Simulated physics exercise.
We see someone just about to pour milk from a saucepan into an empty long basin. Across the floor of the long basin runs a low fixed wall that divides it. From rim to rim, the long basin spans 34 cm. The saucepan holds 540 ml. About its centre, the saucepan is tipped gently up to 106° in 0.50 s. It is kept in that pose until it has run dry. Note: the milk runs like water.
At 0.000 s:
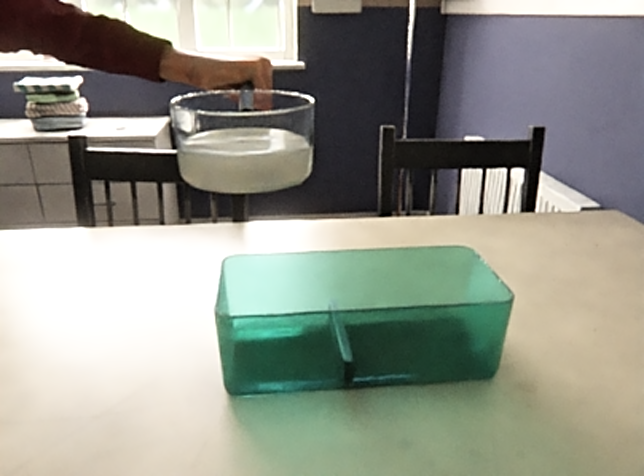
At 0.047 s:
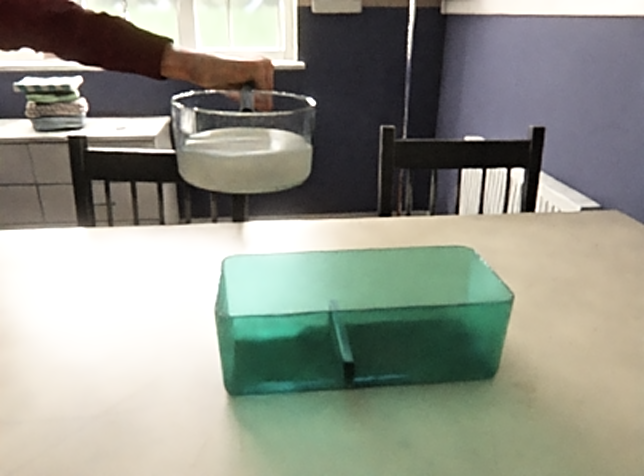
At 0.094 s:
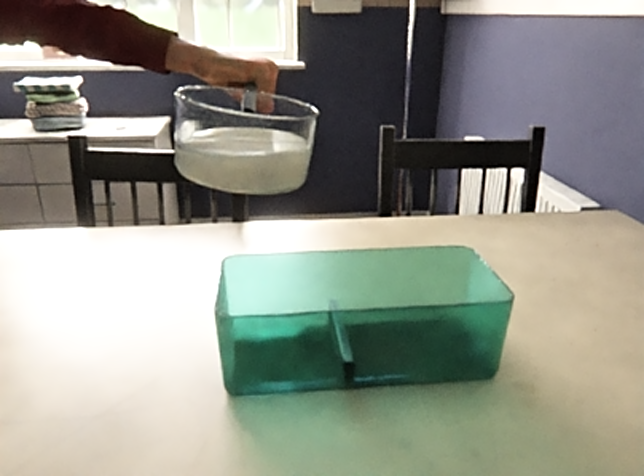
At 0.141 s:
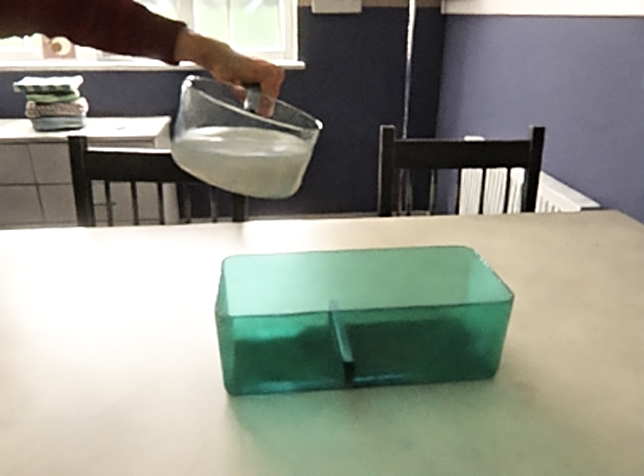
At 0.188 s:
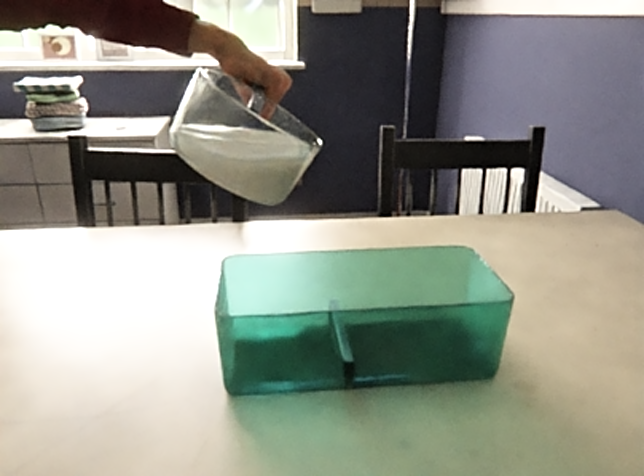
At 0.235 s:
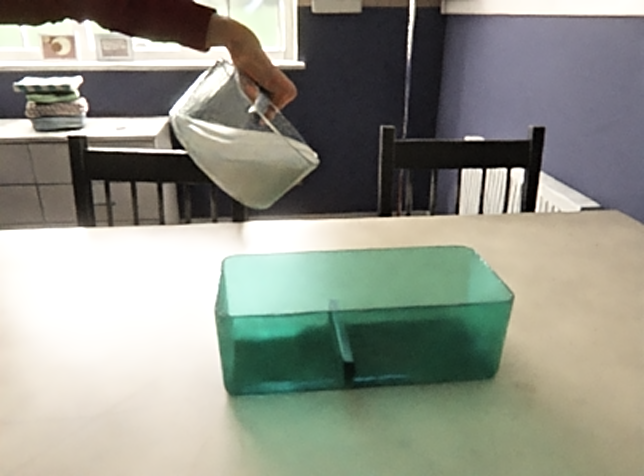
A hand tilts a clear saucepan of milk steeply rightward above an empty green basin.
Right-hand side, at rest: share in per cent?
52 per cent.
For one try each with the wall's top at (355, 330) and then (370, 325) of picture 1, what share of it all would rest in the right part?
Roughly 30 per cent, then 10 per cent.
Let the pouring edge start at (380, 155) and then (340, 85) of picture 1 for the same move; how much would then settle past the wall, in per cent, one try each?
Respectively about 90 and 85 percent.
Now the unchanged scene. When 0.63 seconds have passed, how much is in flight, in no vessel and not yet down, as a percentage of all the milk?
About 8 per cent.
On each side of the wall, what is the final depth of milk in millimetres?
The left side settles near 12 mm and the right side near 10 mm.
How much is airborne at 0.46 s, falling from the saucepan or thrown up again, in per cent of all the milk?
Some 56 per cent.
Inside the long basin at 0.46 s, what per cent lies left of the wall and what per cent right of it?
About 3 left, about 18 right.
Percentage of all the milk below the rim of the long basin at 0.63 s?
Some 84 per cent.
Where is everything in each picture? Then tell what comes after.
It leans 0°; its right rim is at (313, 102); the milk meets the walls at (181, 142) and (309, 139); the long basin's rim runs from (218, 284) to (492, 272); the wall's top is at (340, 328), in the first picture.
It leans 2°; its right rim is at (314, 105); the milk meets the walls at (180, 141) and (309, 140), in the second picture.
It leans 9°; its right rim is at (317, 114); the milk meets the walls at (179, 140) and (309, 142), in the third picture.
It leans 19°; its right rim is at (320, 127); the milk meets the walls at (176, 137) and (310, 144), in the fourth picture.
It leans 33°; its right rim is at (320, 144); the milk meets the walls at (173, 129) and (312, 147), in the fifth picture.
It leans 48°; its right rim is at (315, 163); the milk meets the walls at (177, 118) and (312, 150), in the sixth picture.
By 0.46 s the tilt is 105° and 23 per cent is still to pour, 3 is left of the wall and 19 right of it.
By 0.63 s the tilt is 106° and 7 per cent is still to pour, 33 is left of the wall and 52 right of it.
By 0.81 s the tilt is 106° and 1 per cent is still to pour, 42 is left of the wall and 51 right of it.
By 1.00 s the tilt is 106° and 0 per cent is still to pour, 45 is left of the wall and 52 right of it.
At rest 45 per cent lies left of the wall, 52 right of it and 3 outside.
